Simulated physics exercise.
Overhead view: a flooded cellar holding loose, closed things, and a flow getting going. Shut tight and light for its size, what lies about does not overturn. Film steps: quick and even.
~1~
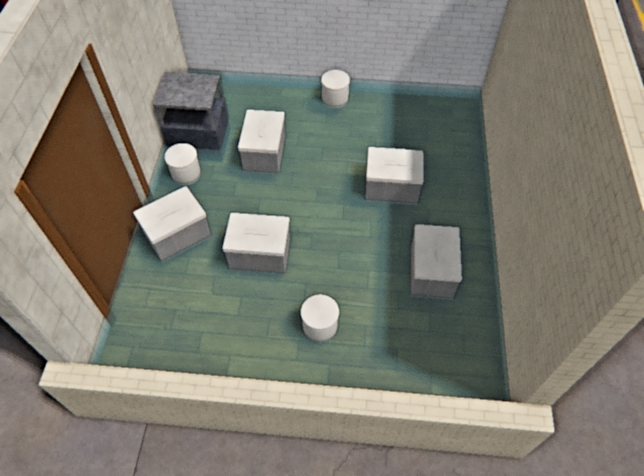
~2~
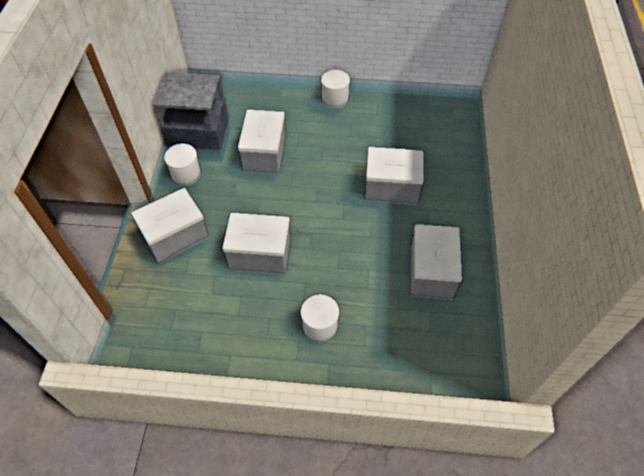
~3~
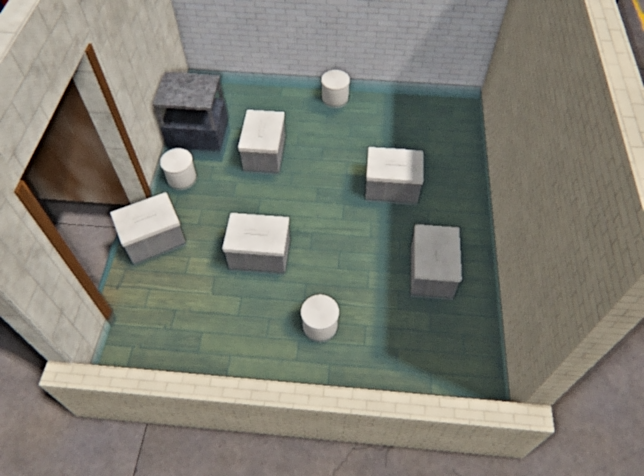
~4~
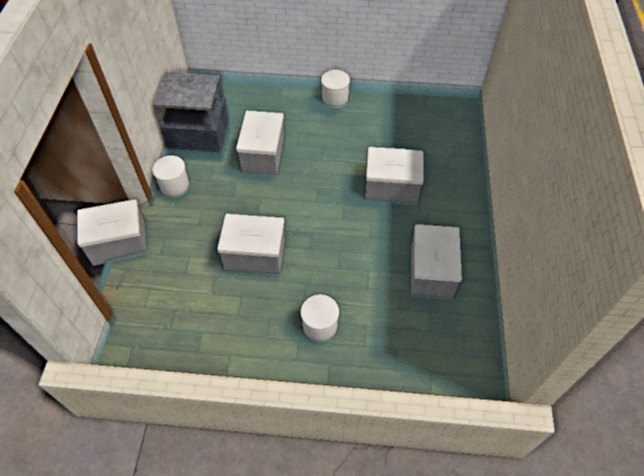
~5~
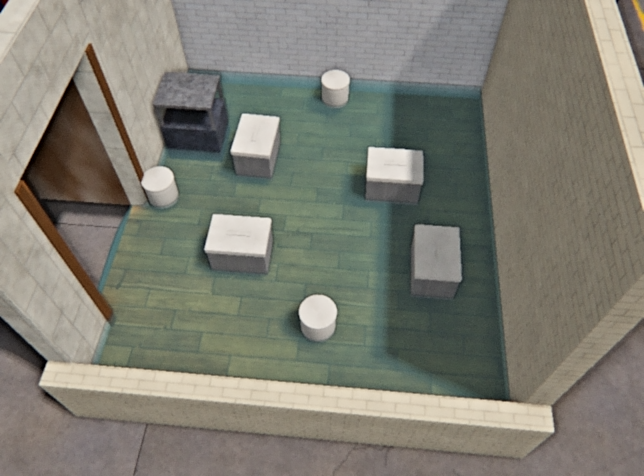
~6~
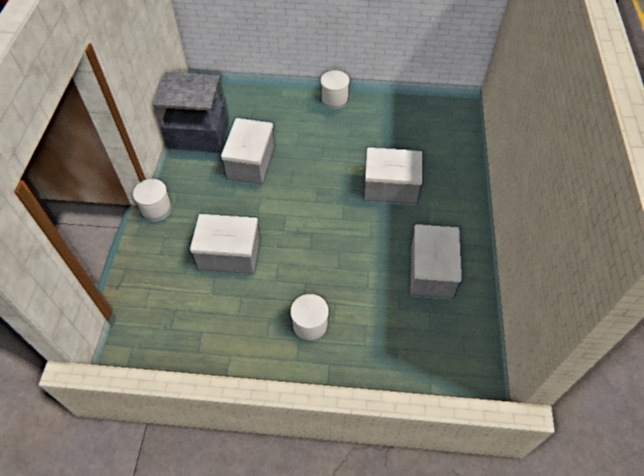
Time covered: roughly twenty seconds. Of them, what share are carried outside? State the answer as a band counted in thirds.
Answer: Two thirds or more.
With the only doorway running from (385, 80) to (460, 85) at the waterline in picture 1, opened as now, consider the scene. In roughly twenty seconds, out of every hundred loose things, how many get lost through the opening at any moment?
Close to 50 percent.
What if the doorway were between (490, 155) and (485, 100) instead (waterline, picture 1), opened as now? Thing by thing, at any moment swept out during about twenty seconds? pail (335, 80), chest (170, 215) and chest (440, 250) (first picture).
Outcome by item: Exited / retained / exited.
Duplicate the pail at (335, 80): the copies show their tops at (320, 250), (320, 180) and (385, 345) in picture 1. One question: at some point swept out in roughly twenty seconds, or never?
For the three copies in the stated order: Escaped, escaped, escaped.
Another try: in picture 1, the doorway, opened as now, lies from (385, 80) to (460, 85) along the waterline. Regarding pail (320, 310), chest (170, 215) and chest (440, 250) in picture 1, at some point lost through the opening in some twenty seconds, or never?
Lab note - object 1: Retained; object 2: Retained; object 3: Escaped.
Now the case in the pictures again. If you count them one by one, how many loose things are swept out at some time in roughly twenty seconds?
I make it 6.
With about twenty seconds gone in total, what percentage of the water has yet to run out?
About 38 percent.
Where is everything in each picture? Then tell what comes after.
The first frame shows a pail at (181, 155) floats; a chest at (256, 233), afloat; 0 of 8 have shifted.
The second frame shows a pail at (180, 156), afloat; a chest at (256, 233), afloat; 0 of 8 have shifted.
The third frame shows a pail at (176, 160), afloat, close to its start; a chest at (256, 233), afloat; 2 of 8 have shifted.
The fourth frame shows a pail at (169, 168) floats, close to its start; a chest at (251, 234), afloat, close to its start; 3 of 8 have shifted.
The fifth frame shows a pail at (157, 179), afloat, a stride from its start; a chest at (238, 234), afloat, close to its start; 4 of 8 have shifted.
The sixth frame shows a pail at (150, 192), afloat, a stride from its start; a chest at (224, 234), afloat, close to its start; 5 of 8 have shifted.
A moment on, 2 of 8 are out; 6 afloat.
Next, 5 of 8 are out; 3 afloat.
Later, 6 of 8 are out; 2 afloat.
In the end, 6 of 8 are out; 2 afloat.
